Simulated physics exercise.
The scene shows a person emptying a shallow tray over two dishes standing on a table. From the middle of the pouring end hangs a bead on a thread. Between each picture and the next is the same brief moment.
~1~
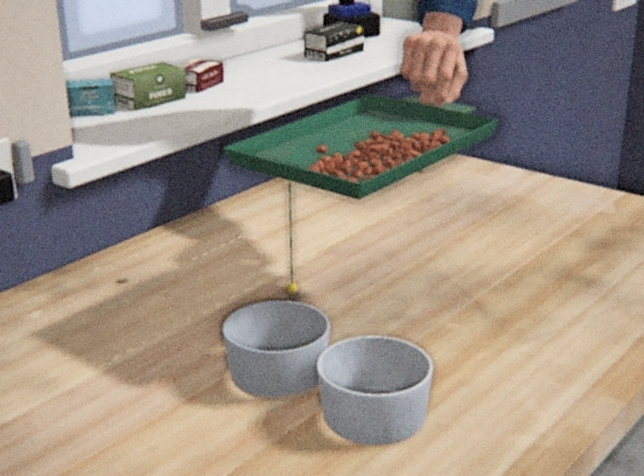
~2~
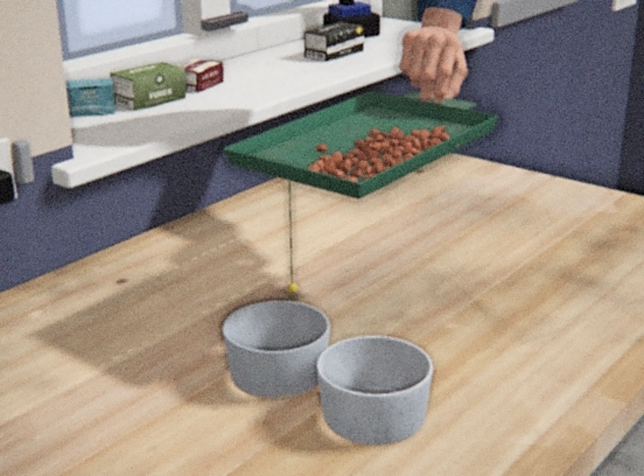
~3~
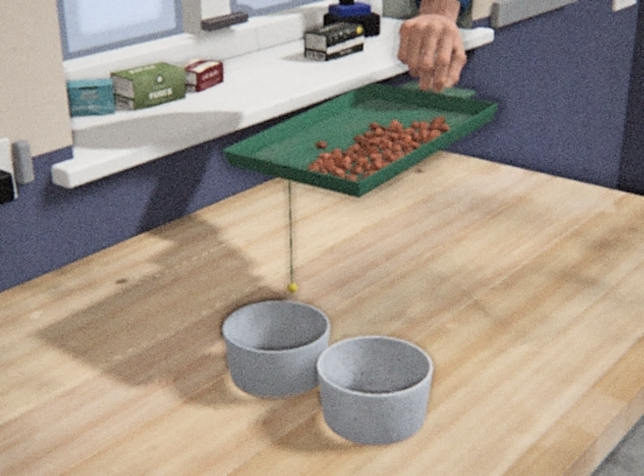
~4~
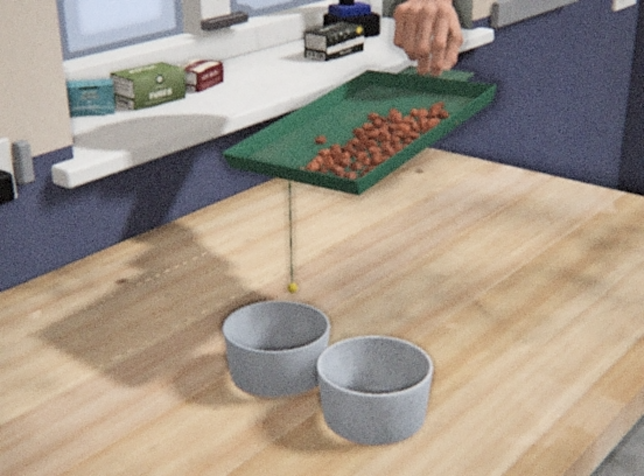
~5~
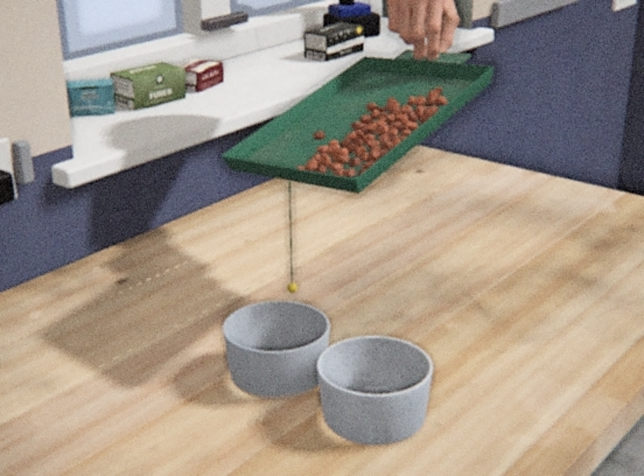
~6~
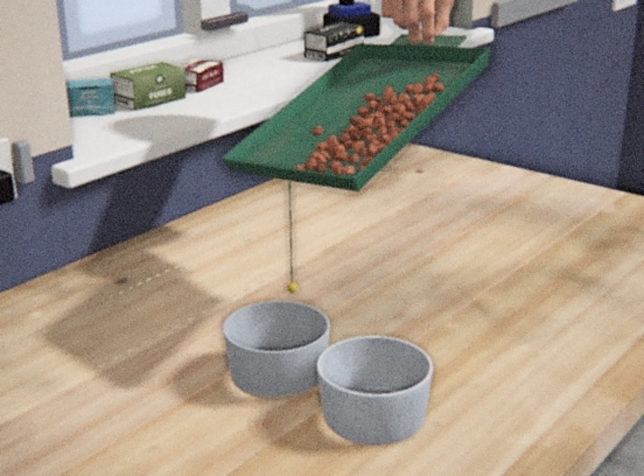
At a wooden table by a window sill, a hand raised the far end of a green tray of reddish-brown chunks, tilting it steadily toward its left corner above two grey dishes.
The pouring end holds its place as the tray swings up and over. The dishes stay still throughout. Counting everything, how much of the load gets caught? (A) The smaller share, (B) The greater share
(A) The smaller share.
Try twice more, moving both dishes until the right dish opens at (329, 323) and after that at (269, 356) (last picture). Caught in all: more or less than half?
Well, a majority share the first time and a minority share the next.
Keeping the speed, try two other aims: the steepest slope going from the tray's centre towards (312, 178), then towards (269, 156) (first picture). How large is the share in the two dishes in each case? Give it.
Around 70 percent for the first aim and around 0 percent for the second.
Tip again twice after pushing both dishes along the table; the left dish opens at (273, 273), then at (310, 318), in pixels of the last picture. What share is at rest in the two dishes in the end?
Roughly 10 per cent, and 0 per cent.
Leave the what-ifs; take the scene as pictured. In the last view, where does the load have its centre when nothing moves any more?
I'd put the middle somewhere around (223, 348).
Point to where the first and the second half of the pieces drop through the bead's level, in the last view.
Initially about (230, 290); subsequently about (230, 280).
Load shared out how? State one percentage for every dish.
Left dish: Roughly 30 per cent; right dish: Roughly 0 per cent.
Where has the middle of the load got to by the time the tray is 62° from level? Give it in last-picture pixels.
Mark it at roughly (282, 155) in the final frame.
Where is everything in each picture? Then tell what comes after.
The first frame shows corners of the pouring end near (230, 147) and (359, 182), level; middle of the load near (387, 154), bits of crushed brick; left dish near (242, 367); right dish near (340, 411); bead on its thread near (292, 288).
The second frame shows corners of the pouring end near (230, 148) and (359, 181), level; middle of the load near (387, 152).
The third frame shows corners of the pouring end near (229, 149) and (358, 180), tipped barely, lowest at the left corner; middle of the load near (386, 147).
The fourth frame shows corners of the pouring end near (228, 152) and (357, 178), tipped a little, lowest at the left corner; middle of the load near (385, 139).
The fifth frame shows corners of the pouring end near (228, 154) and (355, 177), tipped a little, lowest at the left corner; middle of the load near (383, 131).
The sixth frame shows corners of the pouring end near (227, 157) and (353, 175), tipped clearly, lowest at the left corner; middle of the load near (381, 123); left dish near (242, 367); right dish near (340, 411).
Shortly afterwards, tray tipped steeply; all but a few on the tray; only a few in the air.
Next, tray tipped past a quarter turn; near a quarter on the tray; a little in the left dish; near a third outside both; near a third in the air.
Some moments later, tray tipped past a quarter turn; near a quarter in the left dish; the bulk outside both.
In the end, tray tipped past a quarter turn; none at all in the right dish; near a quarter in the left dish; the bulk outside both.
